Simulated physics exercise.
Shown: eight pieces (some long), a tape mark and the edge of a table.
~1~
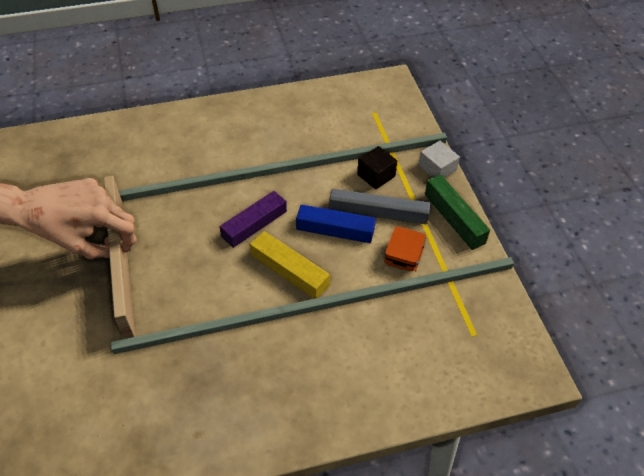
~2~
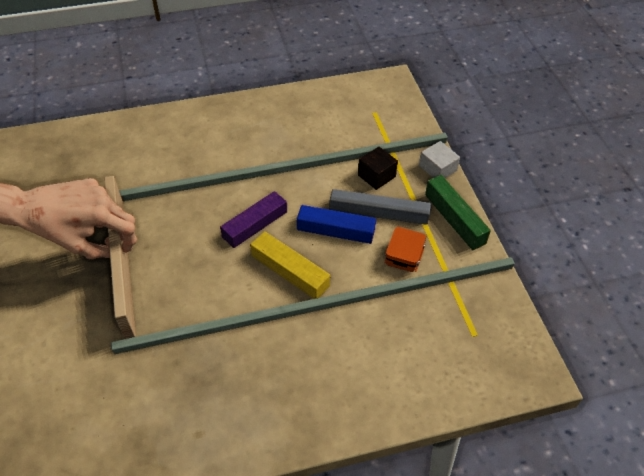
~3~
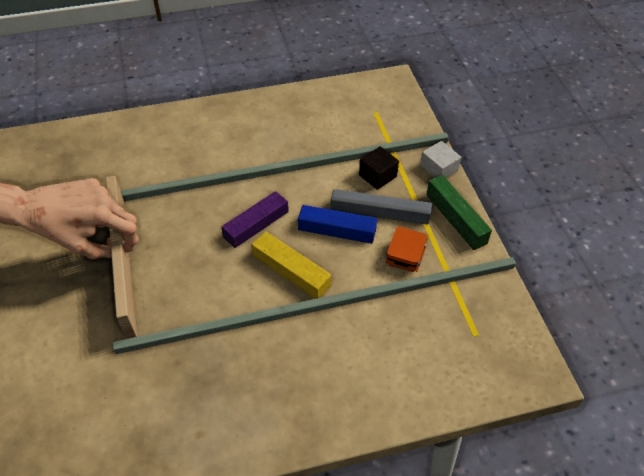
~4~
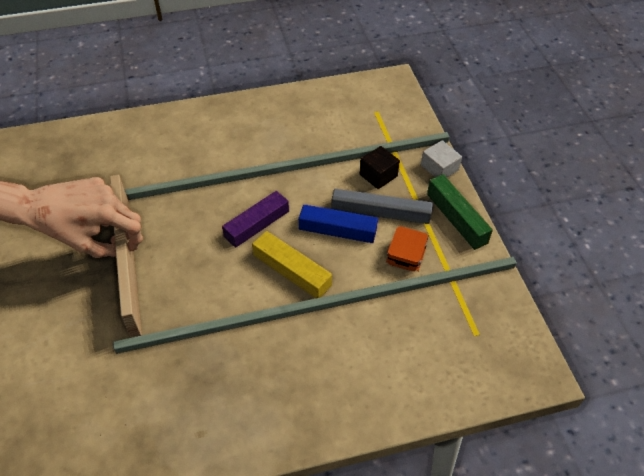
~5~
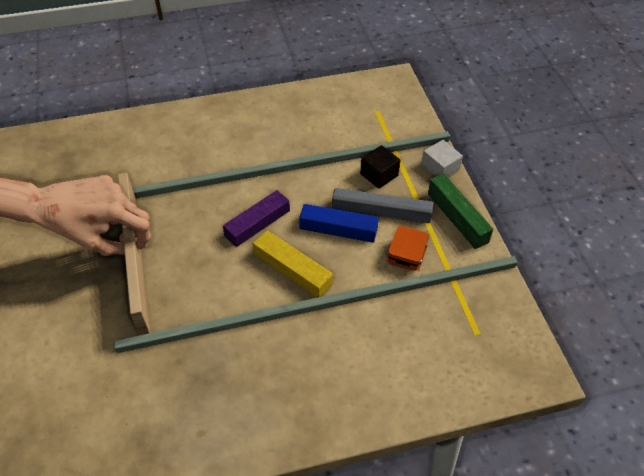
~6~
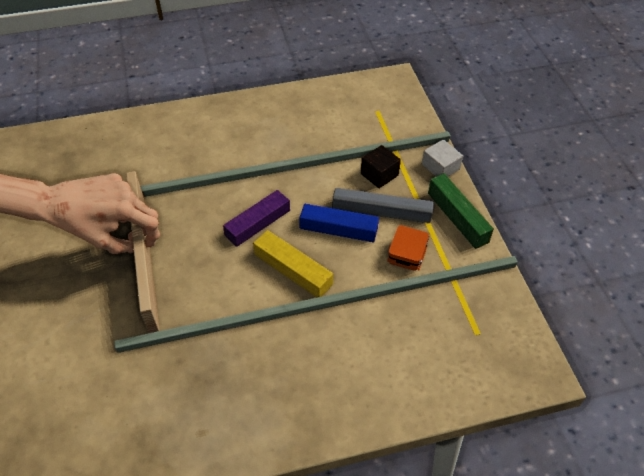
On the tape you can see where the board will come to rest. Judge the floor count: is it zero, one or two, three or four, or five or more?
The board is going to sweep off no more than two, but at least one.
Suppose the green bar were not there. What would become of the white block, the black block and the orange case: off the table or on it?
Final state: White block off, black block in place, orange case in place.
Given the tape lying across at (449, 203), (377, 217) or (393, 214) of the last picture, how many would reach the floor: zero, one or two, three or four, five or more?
Counts for the three tries are five or over, zero and no fall at all.
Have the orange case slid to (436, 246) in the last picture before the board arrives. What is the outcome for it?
If so, it ends up falling.
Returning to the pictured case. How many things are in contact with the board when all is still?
In contact: 2.
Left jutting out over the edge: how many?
3 overhanging.
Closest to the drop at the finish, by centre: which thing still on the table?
Looking at the middles, it's the white block.
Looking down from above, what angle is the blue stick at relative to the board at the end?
The angle comes out near 30 degrees.
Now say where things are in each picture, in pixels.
In the first frame, white block (439, 161); green bar (456, 212); black block (377, 168); board (119, 254); tape (418, 210).
In the second frame, green bar (457, 212); purple bar (255, 219).
In the third frame, black block (379, 168); orange case (406, 251).
In the fourth frame, white block (441, 161); yellow bar (292, 265).
In the fifth frame, green bar (459, 210); grey stick (382, 206).
In the sixth frame, white block (442, 160); green bar (460, 210); black block (380, 166); board (142, 249); tape (421, 208).
Early on, none off yet; white block at rest near (442, 160); green bar at rest near (460, 210); black block at rest near (380, 166).
A while later, none off yet; white block at rest near (442, 160); green bar travelled a little near (470, 206); black block travelled about its own width near (403, 157).
Finally, the number that fall off is one or two; lost, green bar.
